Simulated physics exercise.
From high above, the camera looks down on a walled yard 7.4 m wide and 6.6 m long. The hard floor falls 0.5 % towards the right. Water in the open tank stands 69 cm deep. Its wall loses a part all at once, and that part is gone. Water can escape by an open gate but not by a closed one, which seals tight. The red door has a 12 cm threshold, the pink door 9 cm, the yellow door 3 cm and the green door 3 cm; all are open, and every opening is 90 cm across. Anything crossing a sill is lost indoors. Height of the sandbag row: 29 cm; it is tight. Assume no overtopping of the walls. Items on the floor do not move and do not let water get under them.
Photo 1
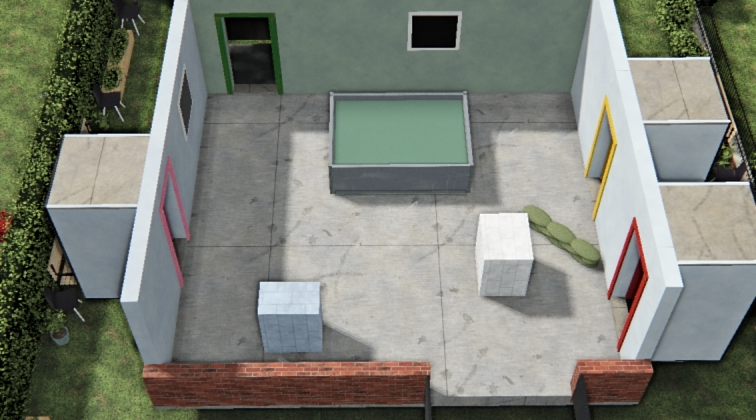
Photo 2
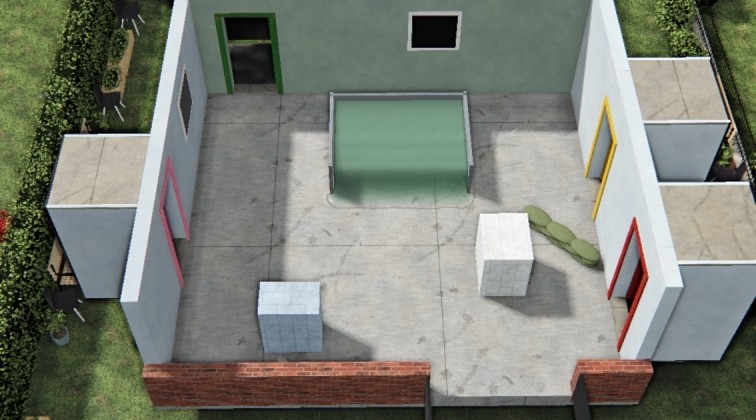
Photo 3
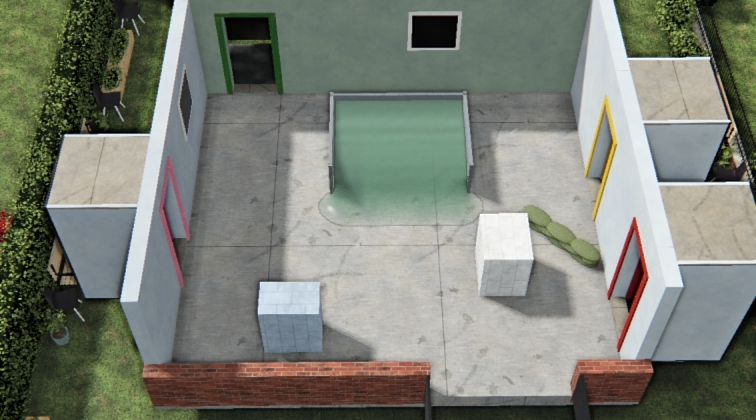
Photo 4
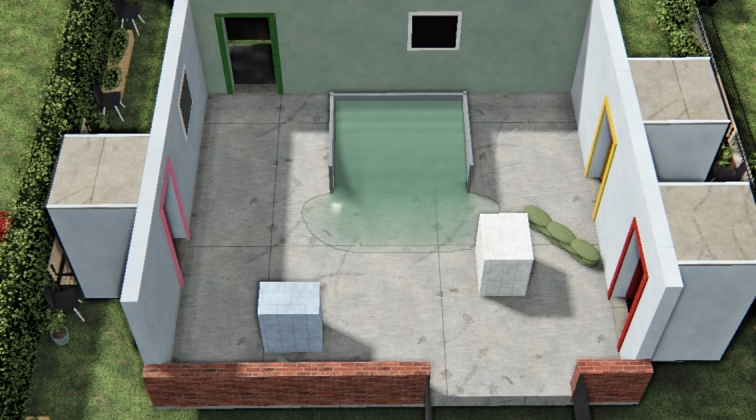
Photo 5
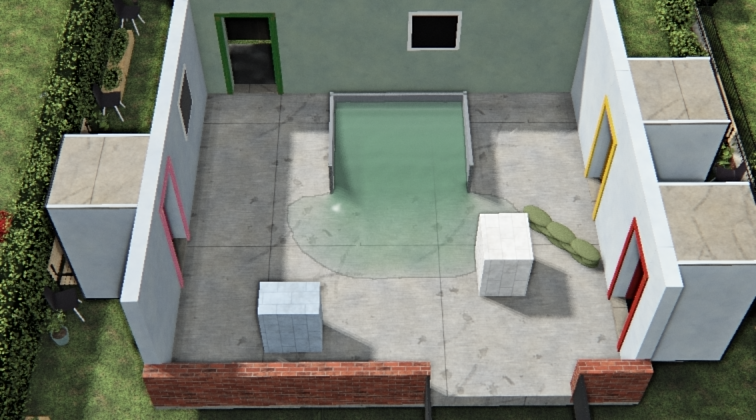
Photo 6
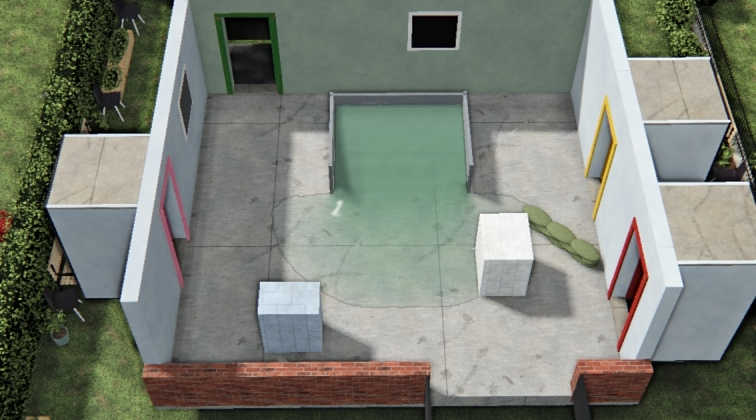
In a walled yard with a concrete floor, the front wall of an open tank of green water disappears, and the water pours out and spreads forward across the floor in a widening sheet, reaching around two blocks.
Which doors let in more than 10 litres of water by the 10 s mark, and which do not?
By then, the red door does not, the pink door does not, the yellow door does not, the green door lets in more than that.
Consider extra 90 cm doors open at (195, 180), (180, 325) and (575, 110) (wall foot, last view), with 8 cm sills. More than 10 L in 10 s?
First doorway falls short, second gets there, third falls short.
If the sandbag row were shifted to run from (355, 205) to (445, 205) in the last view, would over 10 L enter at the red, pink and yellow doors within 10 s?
Then, at the red door it's not exceeded, at the pink door it's not exceeded, at the yellow door it's exceeded.
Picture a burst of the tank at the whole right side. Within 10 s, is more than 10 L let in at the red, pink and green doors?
Note: Red short of the mark, pink short of the mark, green beyond the mark.
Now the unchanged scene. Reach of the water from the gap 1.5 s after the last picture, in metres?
It comes to some 5.2 metres.
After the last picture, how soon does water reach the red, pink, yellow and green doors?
Red: 1.3 s; pink: 1.8 s; yellow: 4.5 s; green: 5.5 s.
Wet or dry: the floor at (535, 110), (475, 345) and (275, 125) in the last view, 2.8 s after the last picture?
Status of the three spots: Free of it, inundated, free of it.
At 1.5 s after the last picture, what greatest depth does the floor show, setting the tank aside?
Roughly 36 cm.
Then, 0.7 s after the last picture water covers 35 % of the floor and is deepest (34 cm) near (392, 383); red door not reached, pink door not reached, yellow door not reached, green door not reached.
Then, 1.5 s after the last picture water covers 45 % of the floor and is deepest (36 cm) near (381, 373); red door 8 cm at the sill, 0 L in, pink door not reached, yellow door not reached, green door not reached.
Then, 2.8 s after the last picture water covers 55 % of the floor and is deepest (27 cm) near (214, 385); red door 7 cm at the sill, 0 L in, pink door 6 cm at the sill, 0 L in, yellow door not reached, green door not reached.
Then, 5.3 s after the last picture water covers 70 % of the floor and is deepest (12 cm) near (180, 385); red door 8 cm at the sill, 0 L in, pink door 8 cm at the sill, 1 L in, yellow door 1 cm at the sill, 0 L in, green door not reached.
Then, 9.3 s after the last picture water covers 90 % of the floor and is deepest (8 cm) near (566, 289); red door 5 cm at the sill, 0 L in, pink door 3 cm at the sill, 1 L in, yellow door 1 cm at the sill, 0 L in, green door 8 cm at the sill, 51 L in.
